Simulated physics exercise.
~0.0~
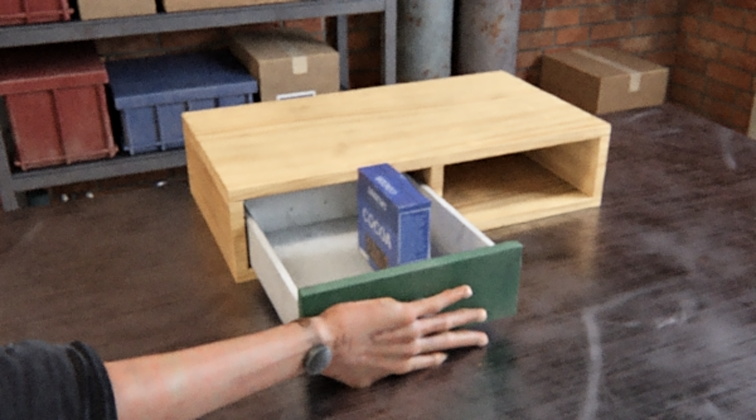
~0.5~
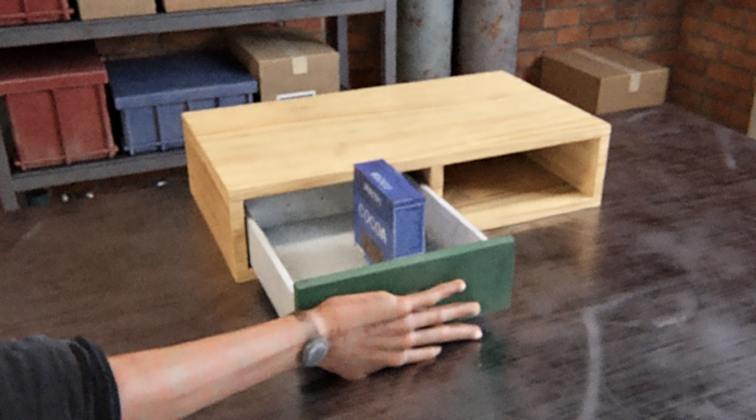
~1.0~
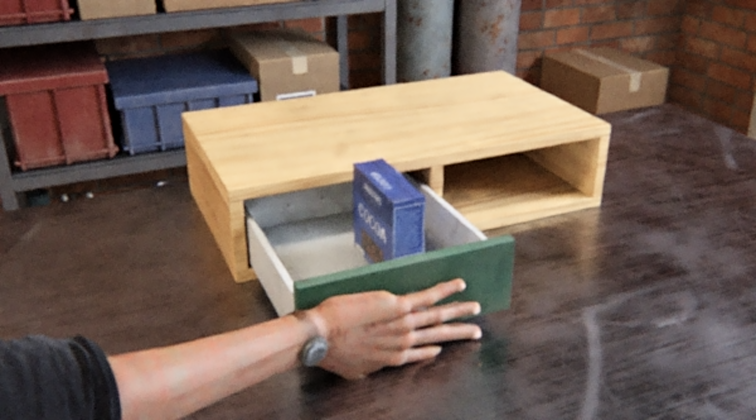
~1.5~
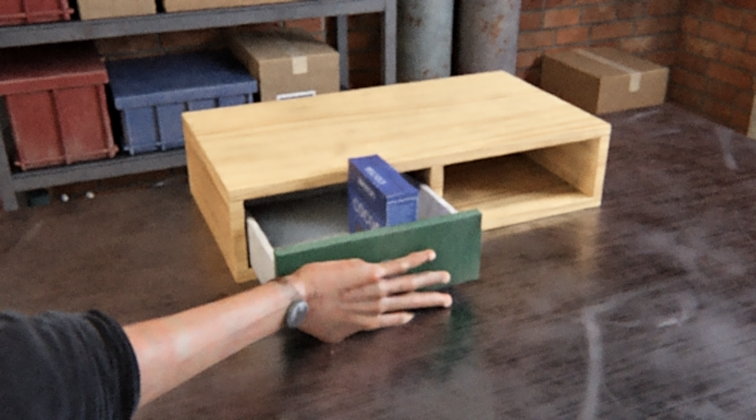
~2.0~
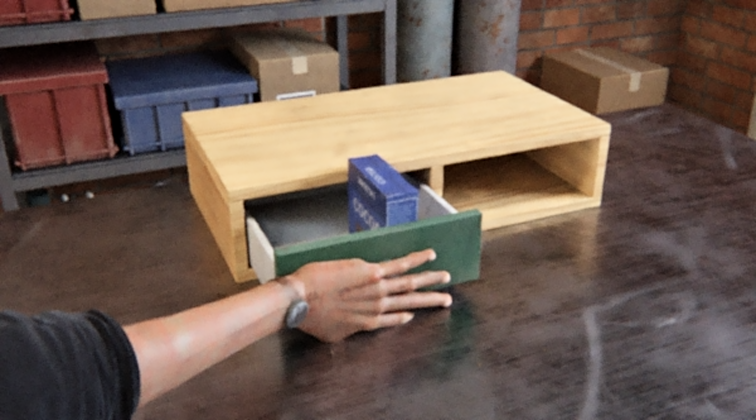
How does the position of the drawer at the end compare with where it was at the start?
At the end the drawer sits further into the wooden chest, a little up and to the left of where it started. It is still partly open.
